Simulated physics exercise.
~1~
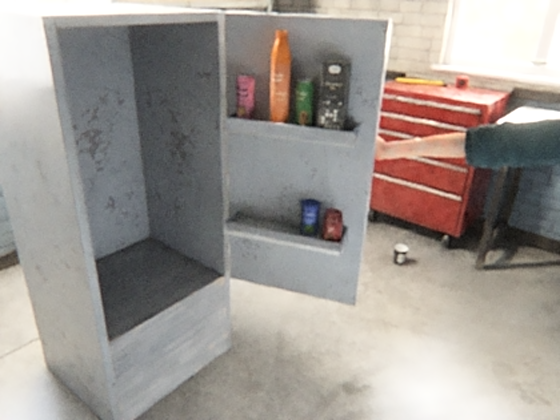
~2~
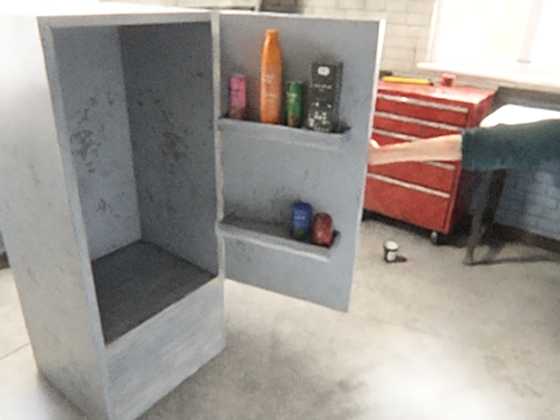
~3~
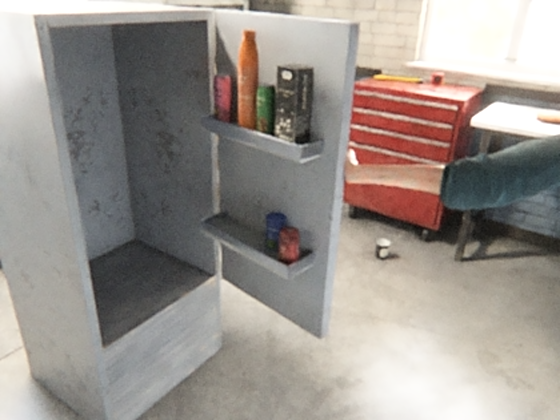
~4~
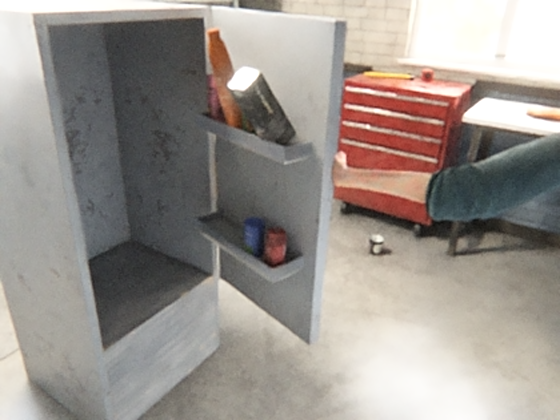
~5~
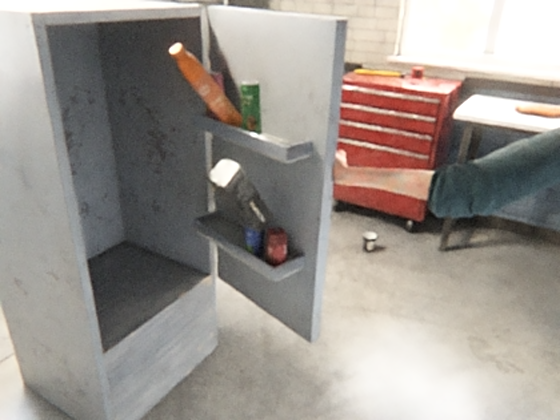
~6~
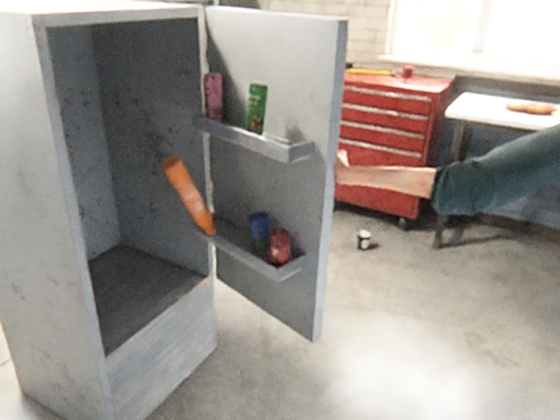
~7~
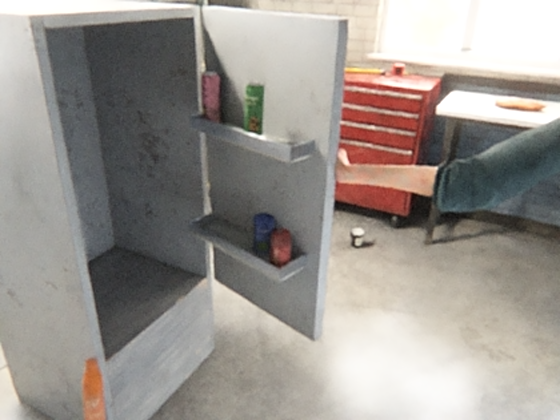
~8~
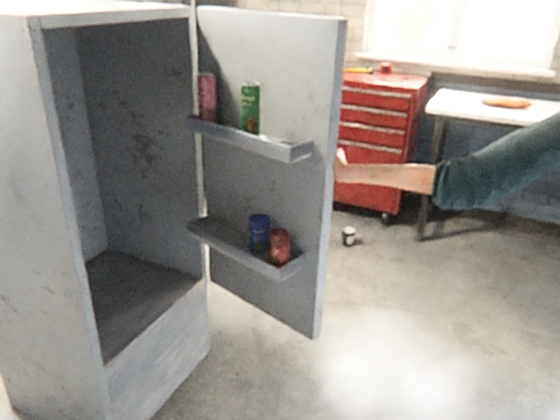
In a workshop, a hand swings a cabinet door and a carton and orange bottle tumble out.
